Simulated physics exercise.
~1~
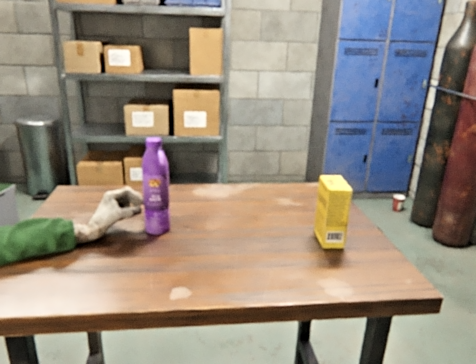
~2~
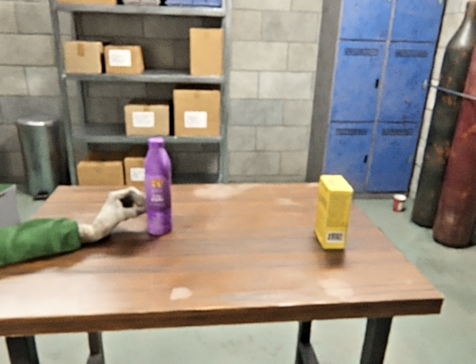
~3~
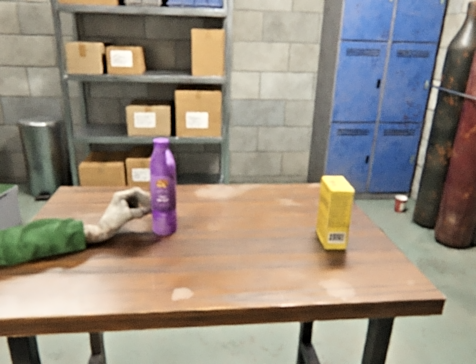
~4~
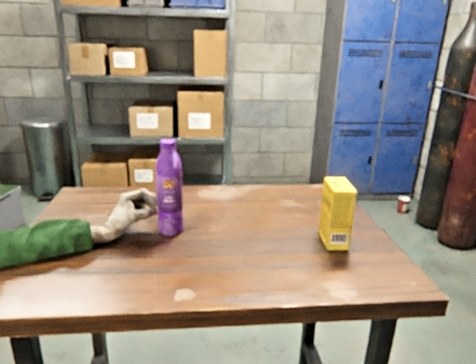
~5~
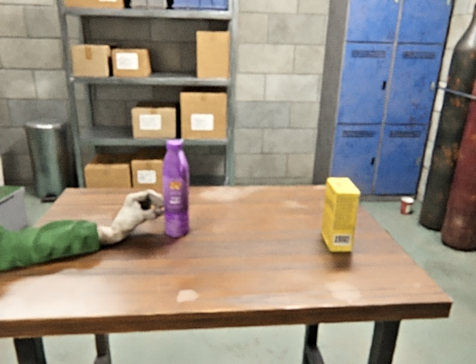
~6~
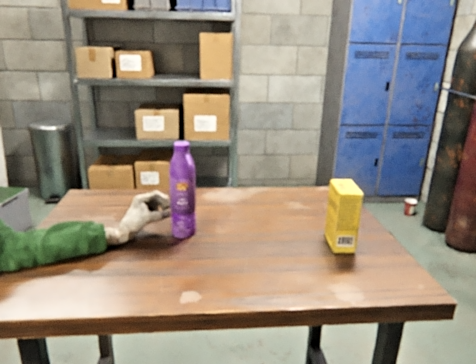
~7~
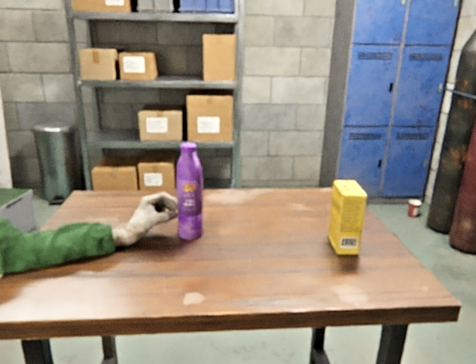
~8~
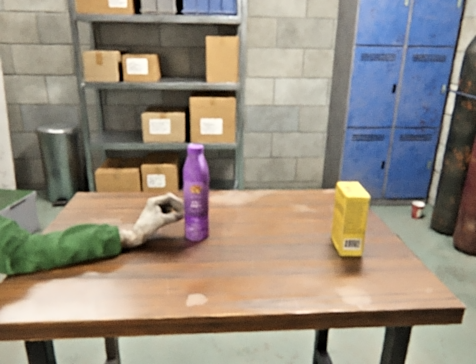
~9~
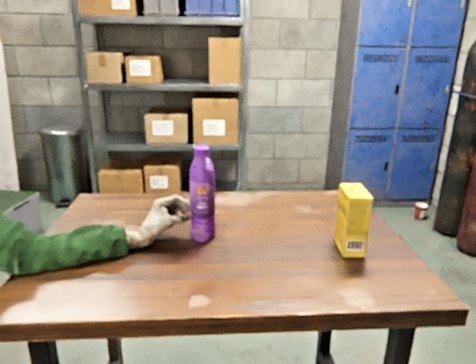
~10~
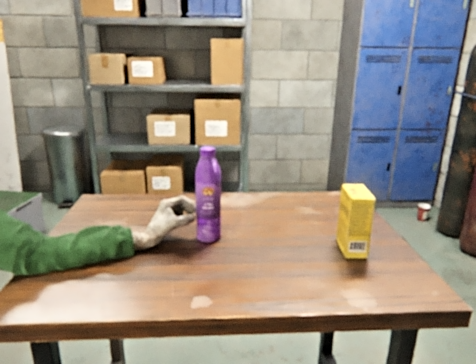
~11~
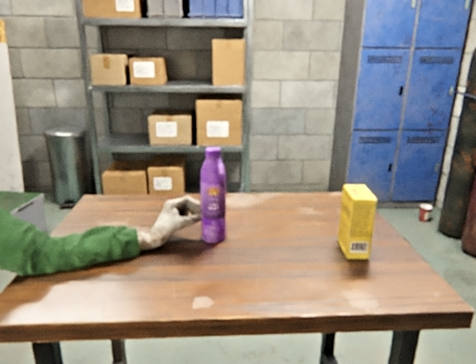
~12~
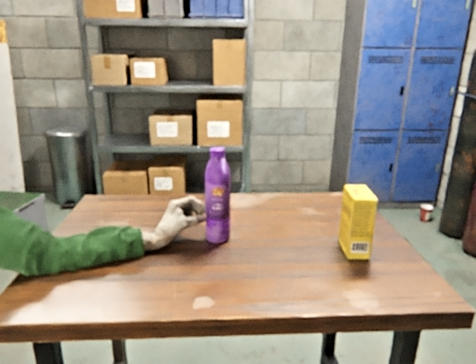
A gloved hand slowly pushes an upright purple bottle right toward a still yellow packet.
